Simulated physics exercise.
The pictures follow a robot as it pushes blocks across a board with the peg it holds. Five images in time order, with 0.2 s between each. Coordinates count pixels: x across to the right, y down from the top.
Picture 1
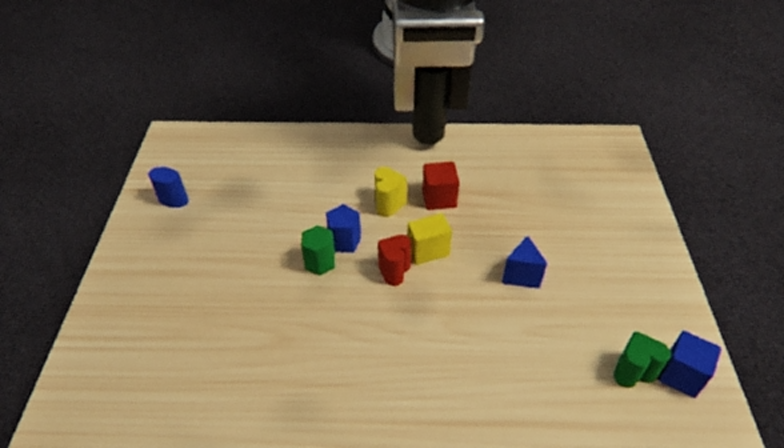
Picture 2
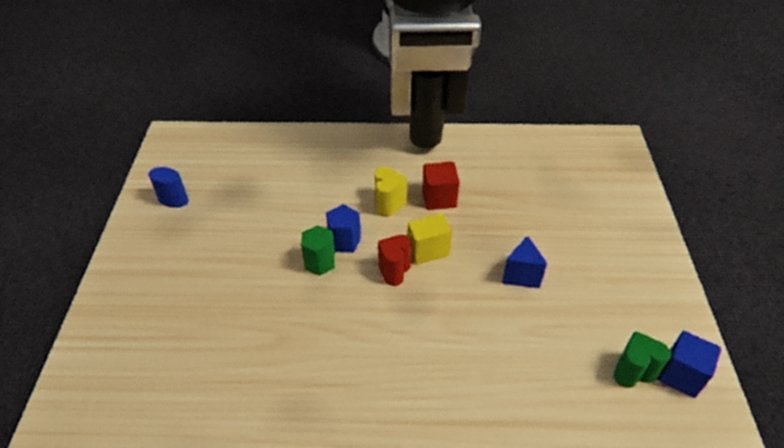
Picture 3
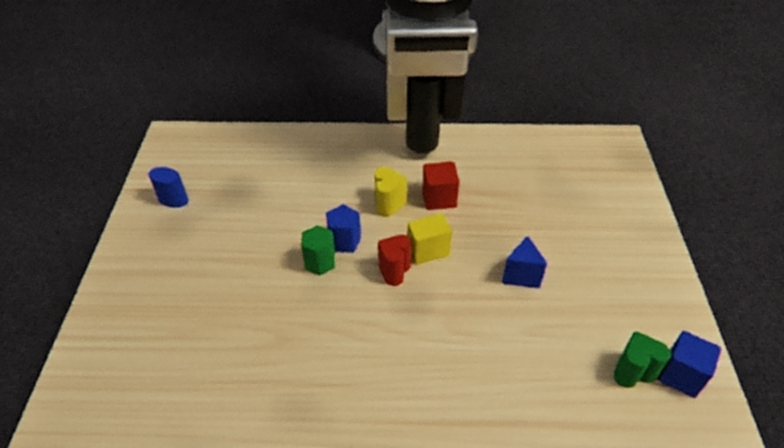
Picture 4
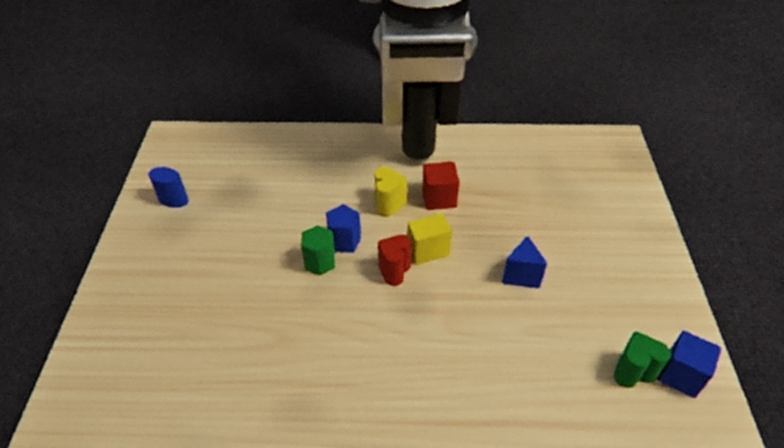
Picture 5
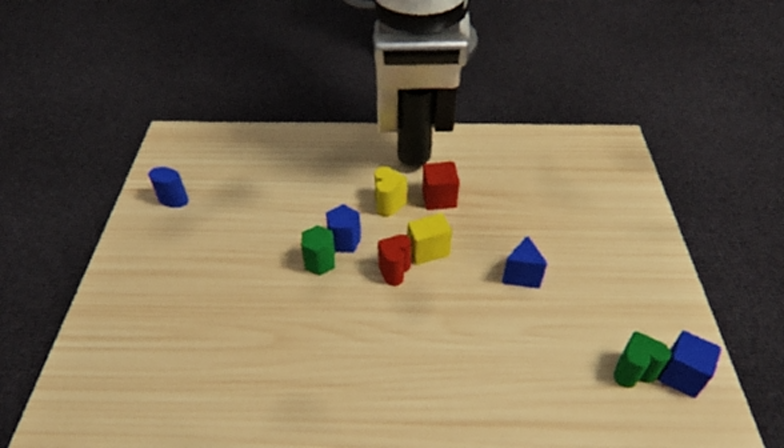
A robot arm moves its dark peg slightly forward and left near still, coloured blocks.
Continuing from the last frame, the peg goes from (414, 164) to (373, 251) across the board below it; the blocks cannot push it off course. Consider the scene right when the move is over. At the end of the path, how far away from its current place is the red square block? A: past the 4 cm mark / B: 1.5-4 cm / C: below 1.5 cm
Letter C.
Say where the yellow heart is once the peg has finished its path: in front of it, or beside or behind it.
My answer is that the yellow heart is still ahead.
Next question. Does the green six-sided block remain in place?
Going by the path, no.
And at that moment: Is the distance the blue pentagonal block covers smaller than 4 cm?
It seems so.
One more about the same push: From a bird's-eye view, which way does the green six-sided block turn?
It turns counter-clockwise.
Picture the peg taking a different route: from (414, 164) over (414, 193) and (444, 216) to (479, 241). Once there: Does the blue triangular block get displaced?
No - that is not the case.
What follows on the original path. One third of the way, peg at (402, 183); yellow heart at (385, 184).
Two thirds of the way, peg at (388, 212); blue pentagonal block at (337, 220), turned 30° clockwise; yellow heart at (368, 215).
At the end, peg at (373, 244); green six-sided block at (295, 245), turned 40° anticlockwise; blue pentagonal block at (323, 227), turned 75° clockwise; yellow heart at (343, 245), turned 35° clockwise; red square block not moved.
